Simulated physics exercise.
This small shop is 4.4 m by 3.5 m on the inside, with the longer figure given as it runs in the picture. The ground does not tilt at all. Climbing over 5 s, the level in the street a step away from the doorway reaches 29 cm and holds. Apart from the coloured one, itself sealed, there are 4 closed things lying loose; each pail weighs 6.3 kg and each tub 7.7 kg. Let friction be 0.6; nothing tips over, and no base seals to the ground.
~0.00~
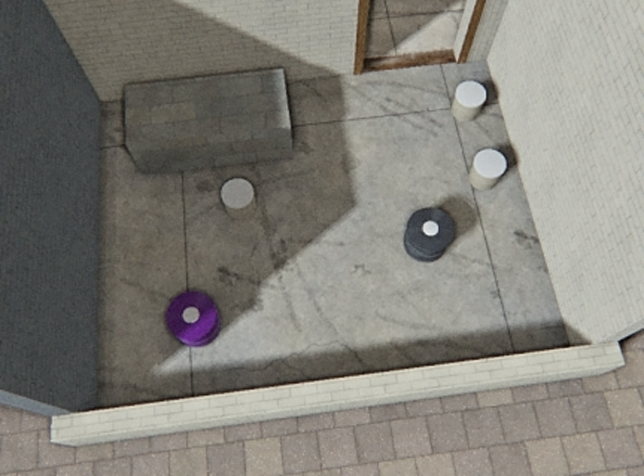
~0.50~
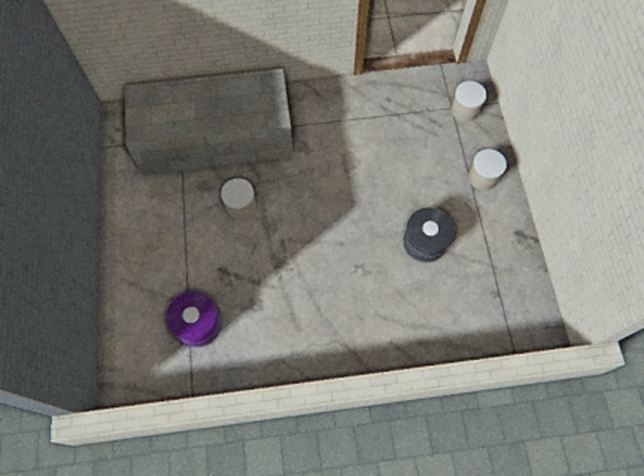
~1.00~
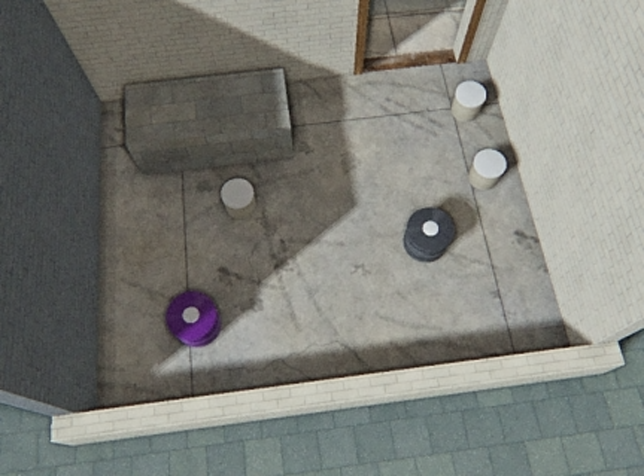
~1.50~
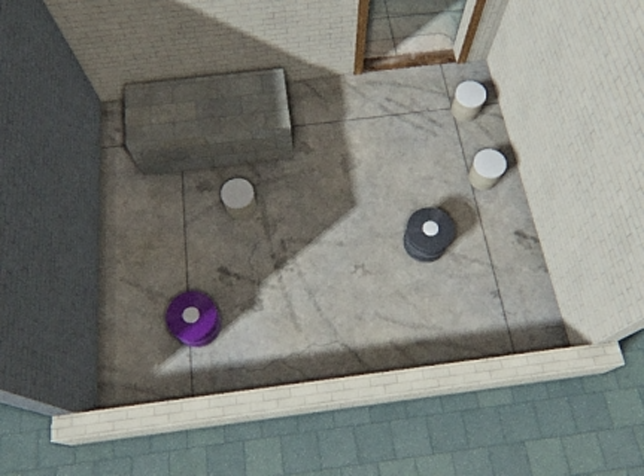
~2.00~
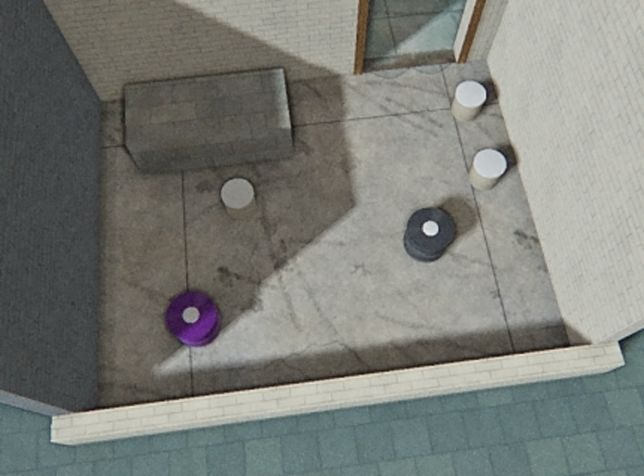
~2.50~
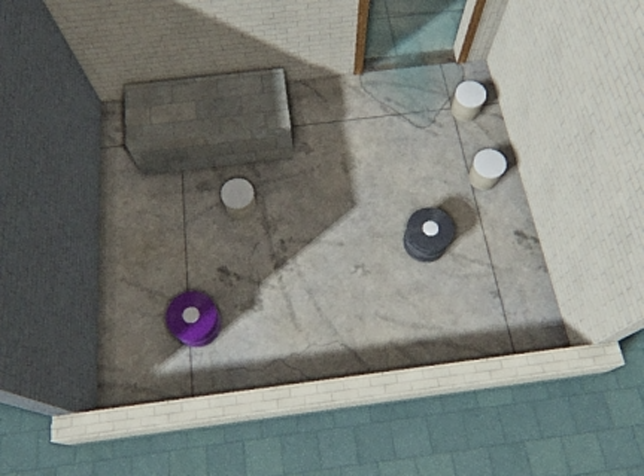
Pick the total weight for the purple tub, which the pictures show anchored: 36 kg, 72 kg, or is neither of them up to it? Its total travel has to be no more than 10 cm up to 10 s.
36 kg is enough.
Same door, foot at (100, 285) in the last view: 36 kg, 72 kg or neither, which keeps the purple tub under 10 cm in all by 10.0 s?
Outcome - the lighter pick works.
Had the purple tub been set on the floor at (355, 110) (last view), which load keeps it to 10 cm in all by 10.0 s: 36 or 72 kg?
Result: Both pass.
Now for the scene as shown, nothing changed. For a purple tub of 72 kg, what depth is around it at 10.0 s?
Close to 12 cm deep.
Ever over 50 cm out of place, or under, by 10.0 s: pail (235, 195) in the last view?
Not that far.
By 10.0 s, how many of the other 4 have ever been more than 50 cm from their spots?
I make that 3.
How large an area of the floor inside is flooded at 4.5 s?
Somewhere about 6.5 m2, give or take.
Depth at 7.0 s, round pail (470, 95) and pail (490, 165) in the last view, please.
About 23 and 20 cm.
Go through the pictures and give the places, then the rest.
The purple tub at (191, 315), on the bottom; 0.0 m2 under water; 0 of 5 have shifted, in the first frame.
The purple tub at (191, 315), on the bottom; water covers 0.0 m2; 0 of 5 have shifted, in the second frame.
The purple tub at (191, 315), on the bottom; 0.0 m2 under water; 0 of 5 have shifted, in the third frame.
The purple tub at (191, 315) rests on the ground; water covers 0.0 m2; 0 of 5 have shifted, in the fourth frame.
The purple tub at (191, 315) rests on the ground; water covers 0.1 m2; 0 of 5 have shifted, in the fifth frame.
The purple tub at (191, 315) rests on the ground; 0.6 m2 under water; 0 of 5 have shifted, in the sixth frame.
After 3.5 s the purple tub would be 0 cm from its start with 36 kg and 0 cm from its start with 72 kg; 0 cm of water round it then.
After 4.5 s the purple tub would be 0 cm from its start with 36 kg and 0 cm from its start with 72 kg; 0 cm of water round it then.
After 7.0 s the purple tub would be 0 cm from its start with 36 kg and 0 cm from its start with 72 kg; 5 cm of water round it then.
After 10.0 s the purple tub would be 1 cm from its start with 36 kg and 0 cm from its start with 72 kg; 12 cm of water round it then.
